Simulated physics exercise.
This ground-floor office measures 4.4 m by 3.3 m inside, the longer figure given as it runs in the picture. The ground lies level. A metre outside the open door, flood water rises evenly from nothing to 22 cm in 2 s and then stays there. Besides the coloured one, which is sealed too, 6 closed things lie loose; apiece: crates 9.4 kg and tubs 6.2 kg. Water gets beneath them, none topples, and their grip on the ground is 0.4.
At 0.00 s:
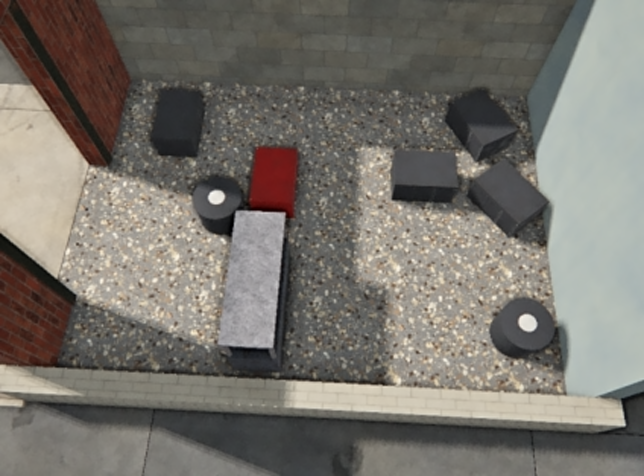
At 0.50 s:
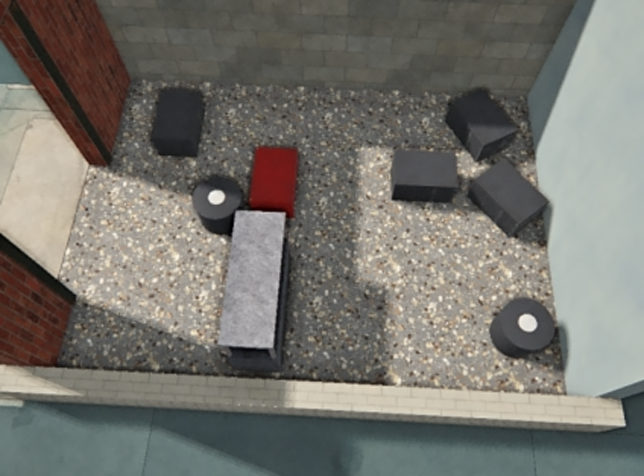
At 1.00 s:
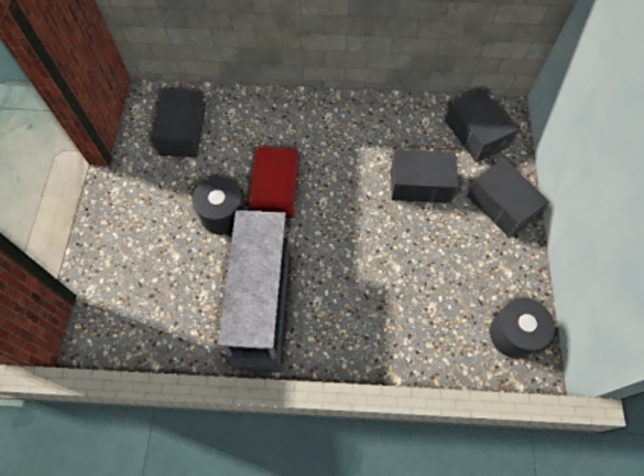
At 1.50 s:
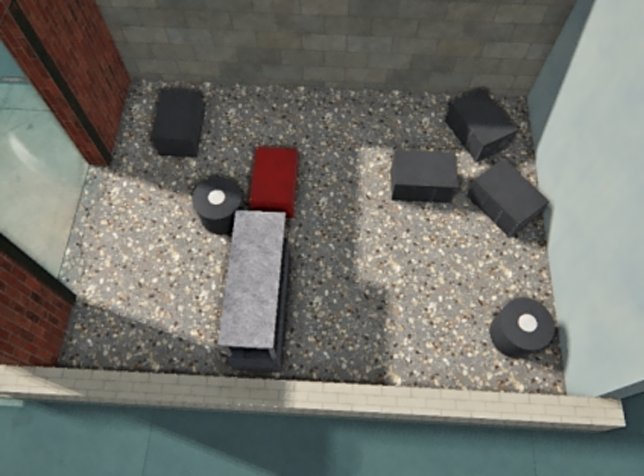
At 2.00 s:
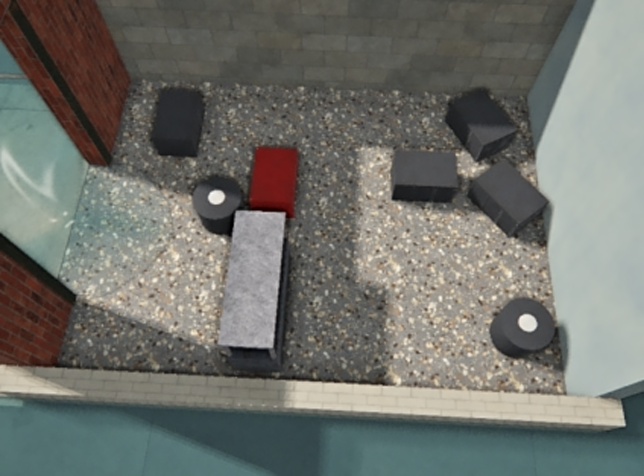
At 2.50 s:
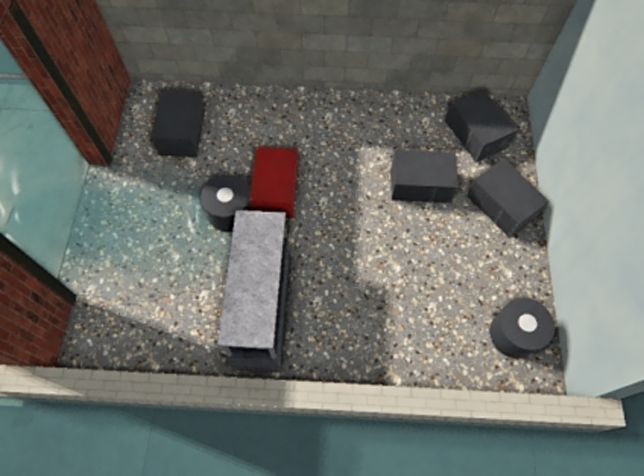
Water spreads across the pavement outside, enters through the opening on the left and fans over the speckled floor, where the nearby dark round tub shifts slightly right; the red crate and the other dark objects stay still.
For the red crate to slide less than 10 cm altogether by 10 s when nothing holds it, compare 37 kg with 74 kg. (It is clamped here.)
I expect that only the larger load is enough.
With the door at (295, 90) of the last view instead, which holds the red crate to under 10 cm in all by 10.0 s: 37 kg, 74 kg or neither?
In that case only the larger load is enough.
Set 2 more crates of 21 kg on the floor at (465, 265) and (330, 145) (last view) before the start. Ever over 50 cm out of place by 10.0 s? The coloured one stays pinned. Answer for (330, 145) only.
Answer: Short of it.
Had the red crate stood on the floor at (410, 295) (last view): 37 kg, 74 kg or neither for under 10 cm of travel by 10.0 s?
Either load holds.
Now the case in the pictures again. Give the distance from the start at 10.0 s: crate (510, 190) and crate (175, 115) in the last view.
In that order: 60 cm, 20 cm.
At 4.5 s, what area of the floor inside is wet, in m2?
Roughly 10.5 m2.
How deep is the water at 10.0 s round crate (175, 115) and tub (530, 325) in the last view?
Roughly 9 and 13 cm.
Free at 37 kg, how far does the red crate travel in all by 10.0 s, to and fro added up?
About 100 cm.
After 3.5 s the red crate would be 4 cm from its start with 37 kg and 0 cm from its start with 74 kg; 8 cm of water round it then.
After 4.5 s the red crate would be 26 cm from its start with 37 kg and 0 cm from its start with 74 kg; 7 cm of water round it then.
After 7.0 s the red crate would be 49 cm from its start with 37 kg and 0 cm from its start with 74 kg; 9 cm of water round it then.
After 10.0 s the red crate would be 92 cm from its start with 37 kg and 0 cm from its start with 74 kg; 11 cm of water round it then.
